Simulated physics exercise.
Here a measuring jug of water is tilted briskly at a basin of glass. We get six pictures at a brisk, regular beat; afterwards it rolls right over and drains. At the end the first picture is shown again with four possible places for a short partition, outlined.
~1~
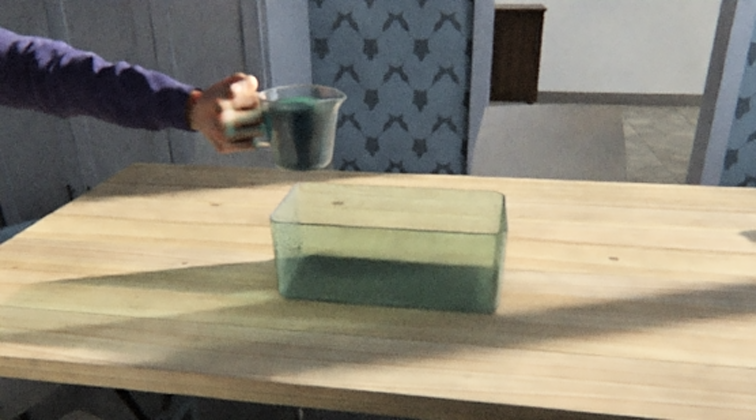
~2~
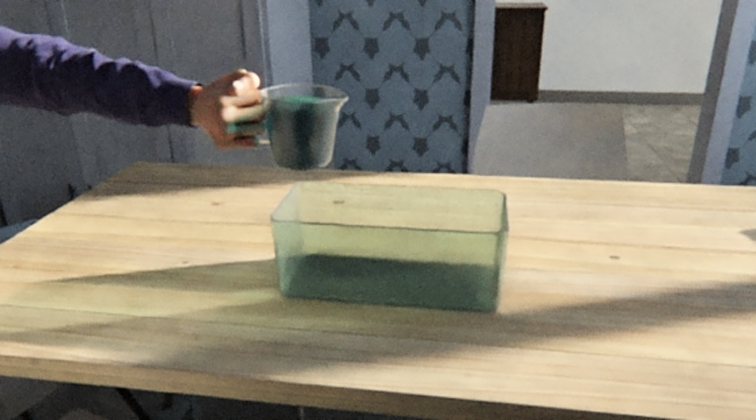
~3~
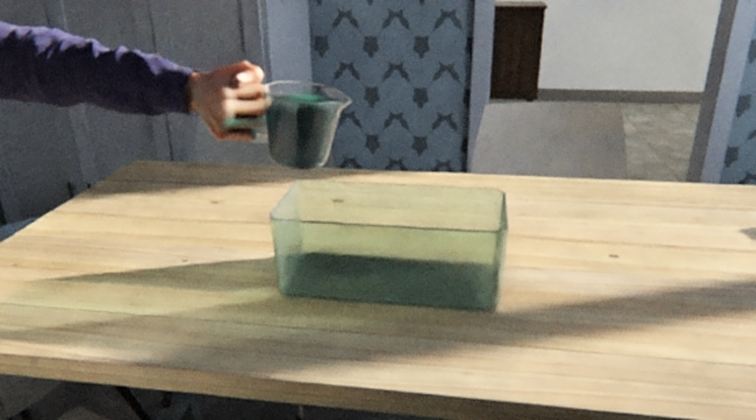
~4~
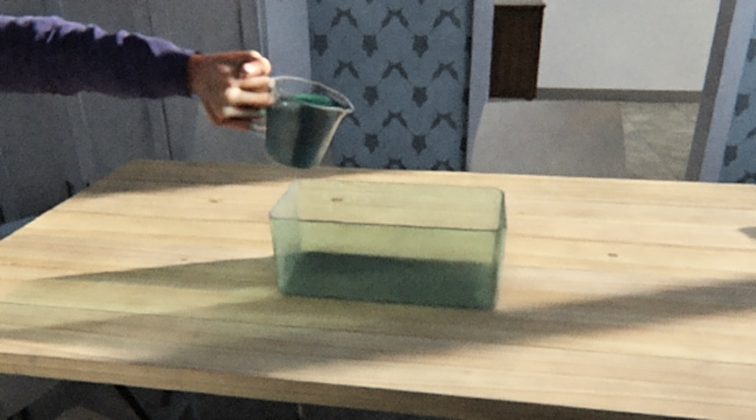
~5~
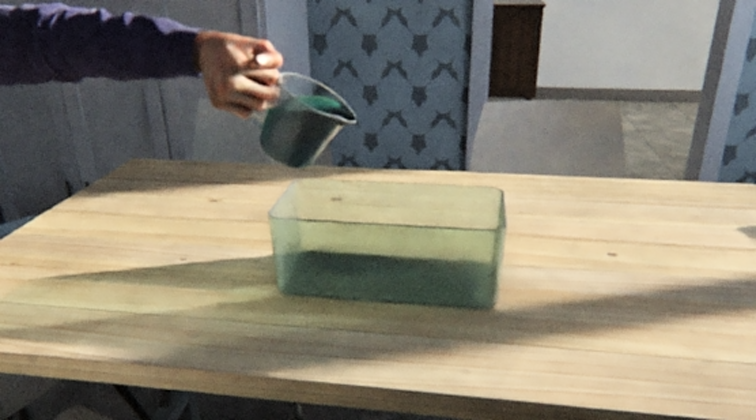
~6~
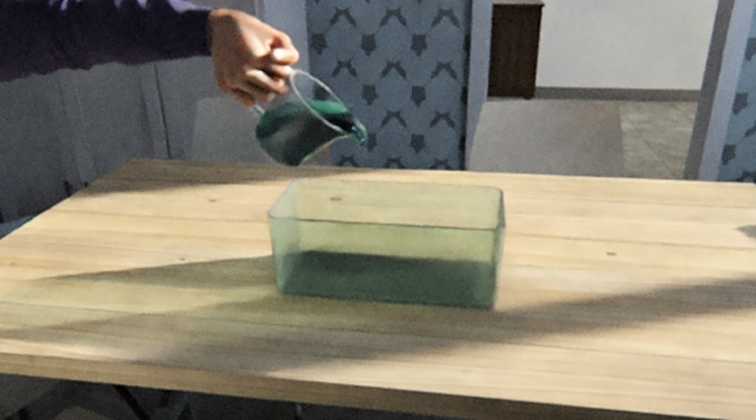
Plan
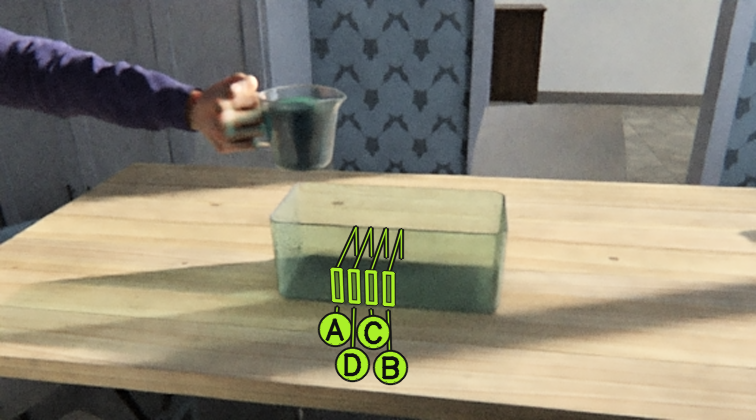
Above a glass basin partly filled with dark green water on a wooden table, a hand in a purple sleeve tilted a clear jug rightward, more and more steeply, until water reached over its lip.
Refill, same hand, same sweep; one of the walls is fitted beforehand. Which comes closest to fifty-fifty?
It is C.
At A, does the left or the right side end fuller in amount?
More ends on the right.
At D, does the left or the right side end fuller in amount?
More ends on the right.
On the marked copy, A at (337, 307); B at (388, 311); C at (371, 309); D at (353, 308).
Choosing A, about 4 % ends left of the wall and 95 % right of it.
Choosing B, about 78 % ends left of the wall and 21 % right of it.
Choosing C, about 49 % ends left of the wall and 50 % right of it.
Choosing D, about 19 % ends left of the wall and 80 % right of it.
